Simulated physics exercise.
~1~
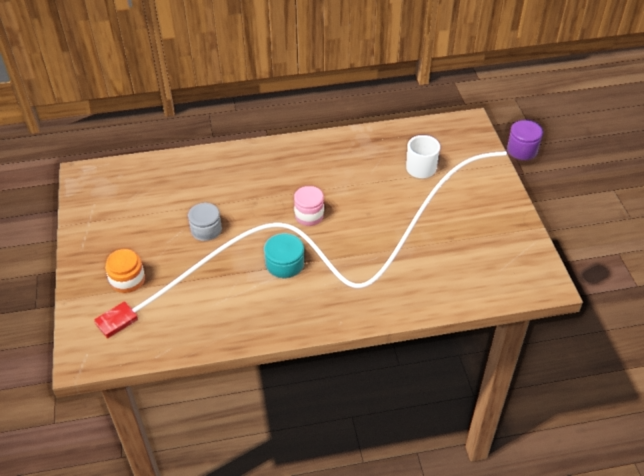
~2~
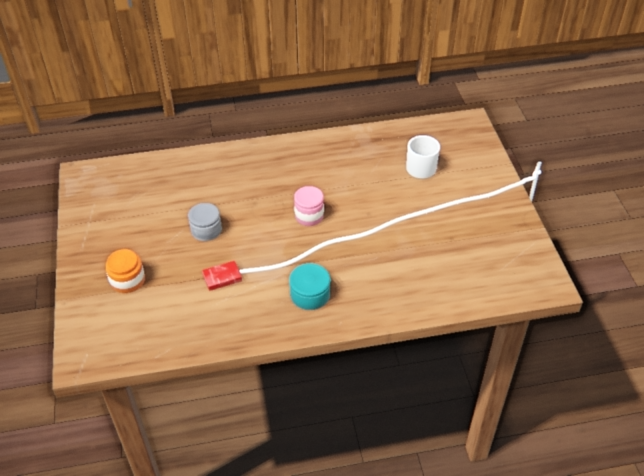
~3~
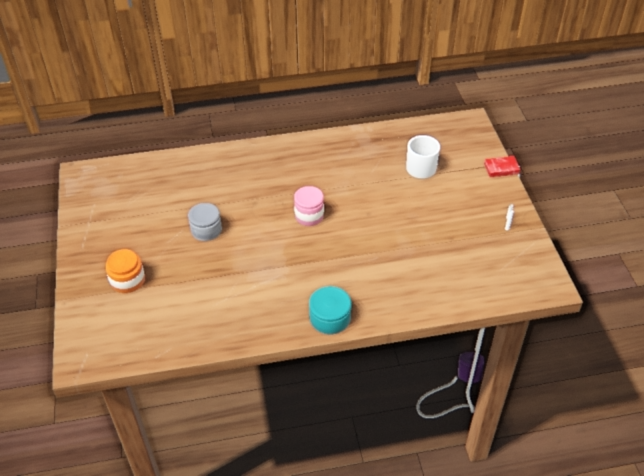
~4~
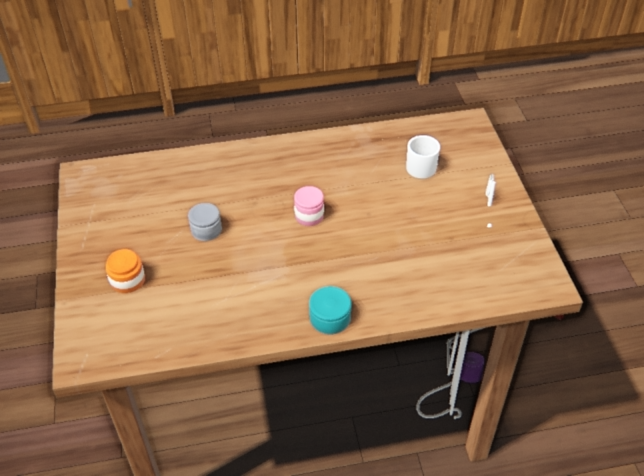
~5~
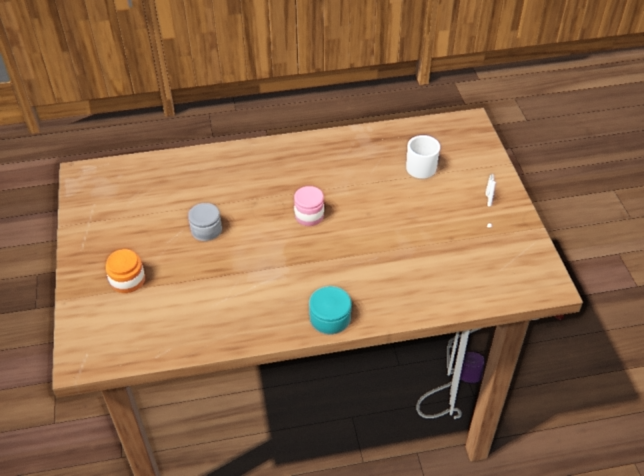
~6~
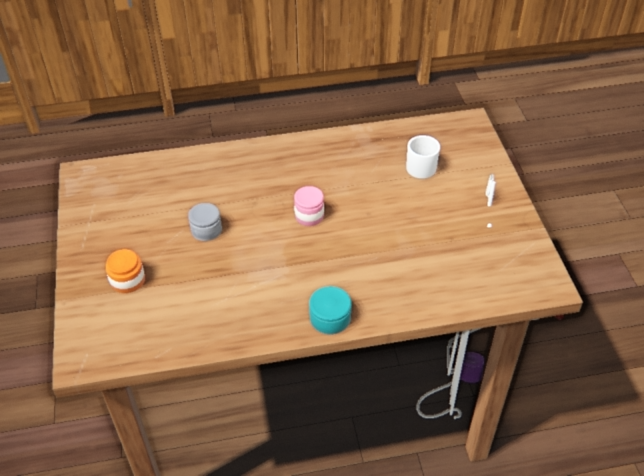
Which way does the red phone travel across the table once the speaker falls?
The red phone slides to the right across the table, following the cable toward the edge where the speaker fell.
A wooden kitchen table stands on a plank floor, seen from above at an angle. A white cable winds across it from a small red phone at the left to a purple speaker at the right edge, among an orange jar, a grey tub, a teal tub, a pink tin and a white mug. The speaker drops off the side, pulling the cable straighter and dragging the phone right, while the teal tub shifts toward the near edge. The phone reaches the right edge and goes over. The speaker and cable rest beneath the table, and the other items remain on top.
